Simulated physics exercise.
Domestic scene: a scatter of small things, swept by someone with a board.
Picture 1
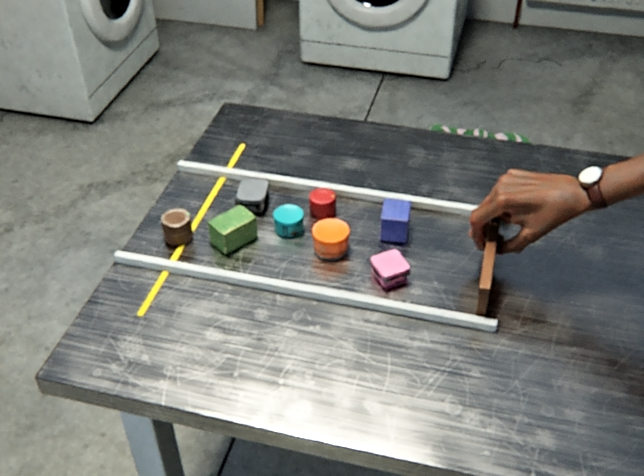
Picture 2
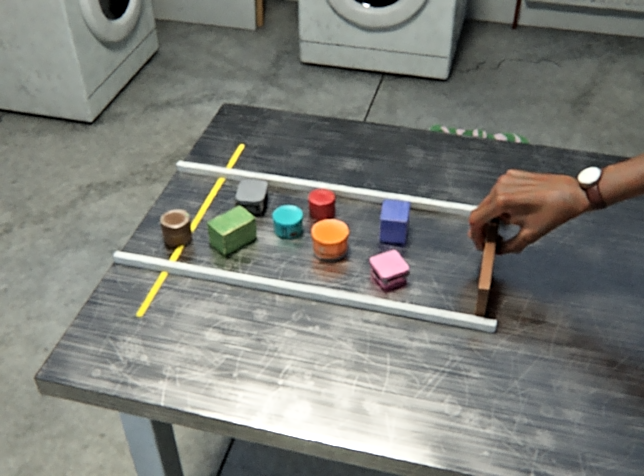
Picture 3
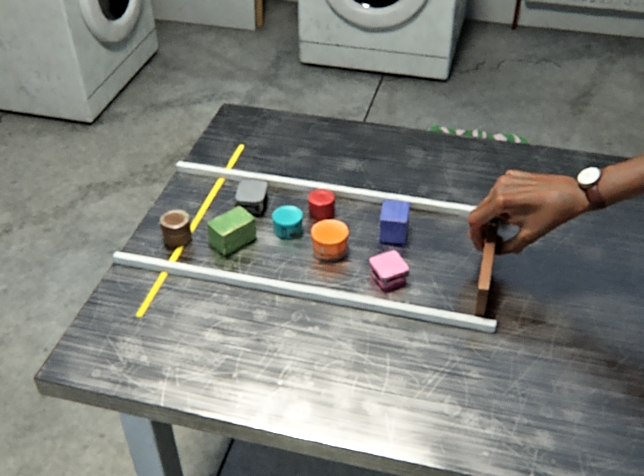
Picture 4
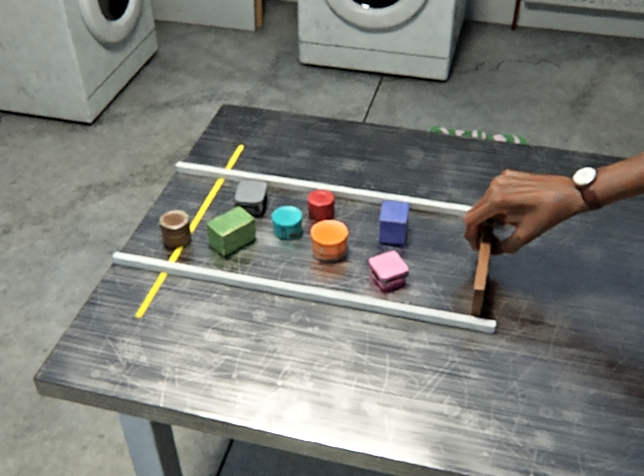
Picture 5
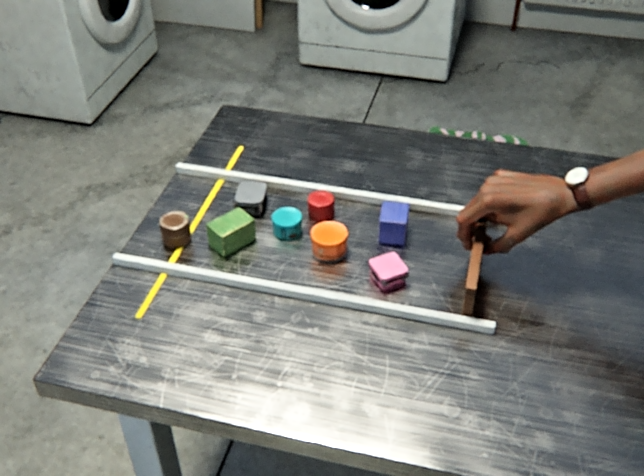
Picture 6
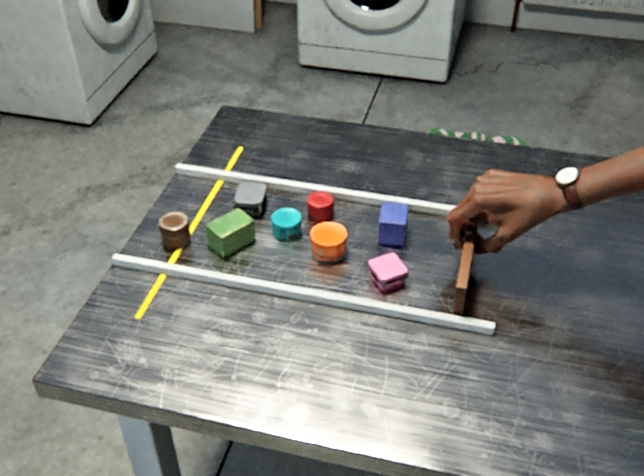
In a room with white front-loading machines on a concrete floor, a dark, scratched table is seen from above at an angle. Between two pale rails lie a brown lid by yellow tape at left, green block, grey case, turquoise tub, red piece, orange tin, blue block and pink case. A watched hand at right slides a brown board slightly left, touching nothing else, while the view stays practically still.
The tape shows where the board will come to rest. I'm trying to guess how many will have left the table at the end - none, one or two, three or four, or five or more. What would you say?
I would say one or two.
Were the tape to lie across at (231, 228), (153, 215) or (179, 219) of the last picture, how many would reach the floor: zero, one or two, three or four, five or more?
Taking the tapes one after another, the count is none, then five or more, then five or more.
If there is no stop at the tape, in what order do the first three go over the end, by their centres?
In order: The brown lid, the grey case and the green block.
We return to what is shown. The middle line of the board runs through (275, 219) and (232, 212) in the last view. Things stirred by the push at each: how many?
7 at one spot and 8 at the other.
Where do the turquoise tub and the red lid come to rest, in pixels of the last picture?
You'll find the first one at (164, 200) and the second at (177, 181).
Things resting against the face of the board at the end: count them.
3 in contact.
Soon after, none off yet; brown lid at rest near (175, 231); green block at rest near (231, 233); grey case at rest near (251, 201).
Then, none off yet; brown lid moved about its own width near (151, 229); green block moved about its own width near (180, 227); grey case moved well along near (186, 186).
At rest, the number that fall off is one or two; fallen, grey case and brown lid.
